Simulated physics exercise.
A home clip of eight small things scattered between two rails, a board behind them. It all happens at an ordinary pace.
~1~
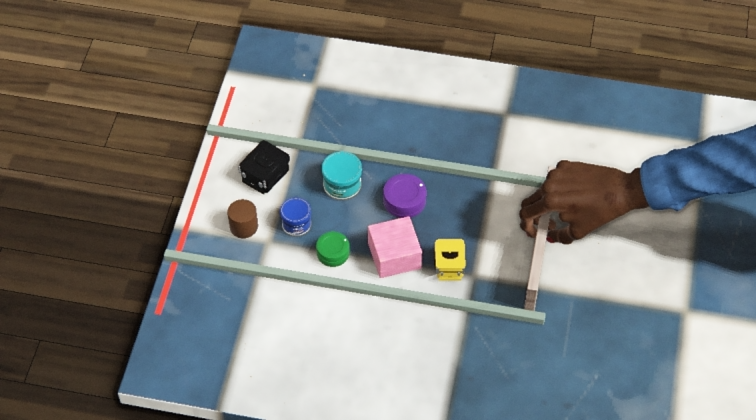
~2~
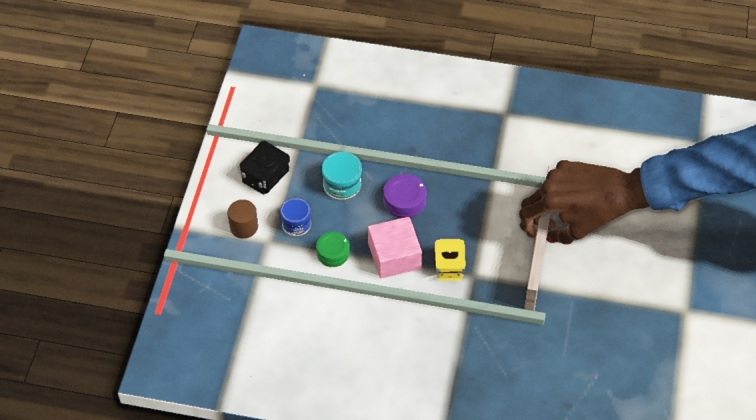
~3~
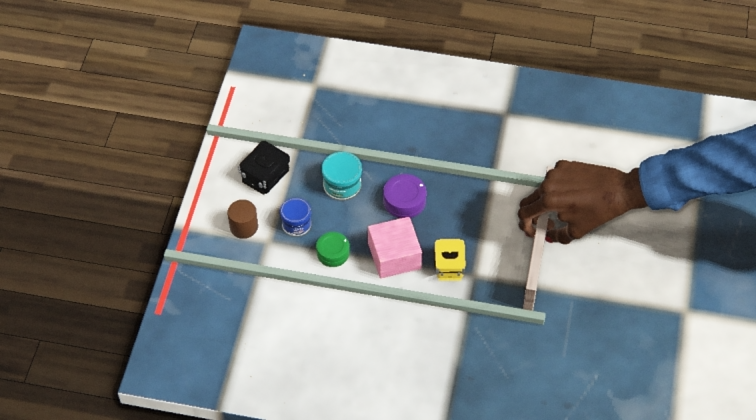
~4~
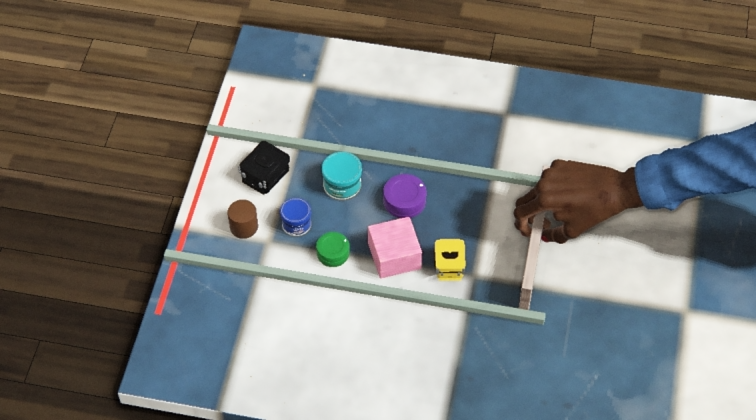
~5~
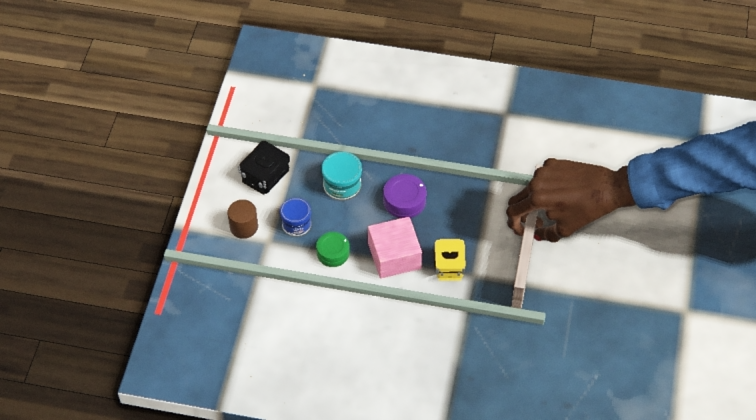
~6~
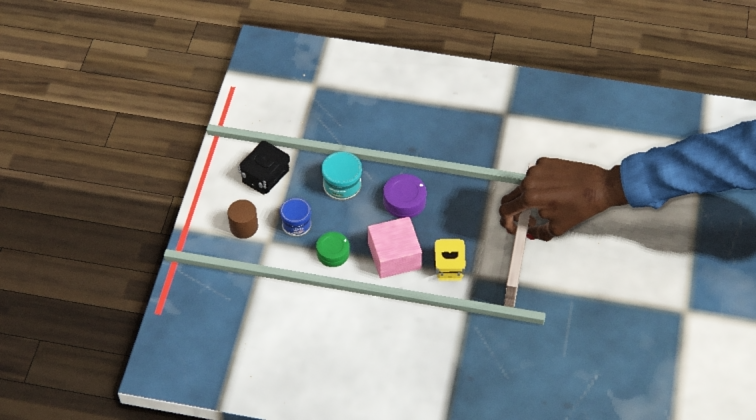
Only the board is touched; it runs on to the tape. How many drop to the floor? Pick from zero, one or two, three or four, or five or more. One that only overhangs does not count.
Here the number that fall off is five or more.
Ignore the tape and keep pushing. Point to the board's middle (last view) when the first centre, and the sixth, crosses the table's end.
First at (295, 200), next at (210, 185).
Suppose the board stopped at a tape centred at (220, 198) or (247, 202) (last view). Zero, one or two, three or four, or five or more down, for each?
Taking them in turn, five or more; three or four.
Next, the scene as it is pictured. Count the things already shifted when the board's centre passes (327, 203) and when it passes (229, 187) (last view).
The counts are 8 and 8.
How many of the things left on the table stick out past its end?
Overhanging: 1.
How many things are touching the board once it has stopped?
The number is 1.
Soon after, none off yet; brown lid at rest near (243, 219); black case at rest near (265, 168); blue pot at rest near (294, 214).
At rest, the number that fall off is five or more; fallen, pink block, purple lid, green lid, turquoise pot, blue pot, black case and brown lid.
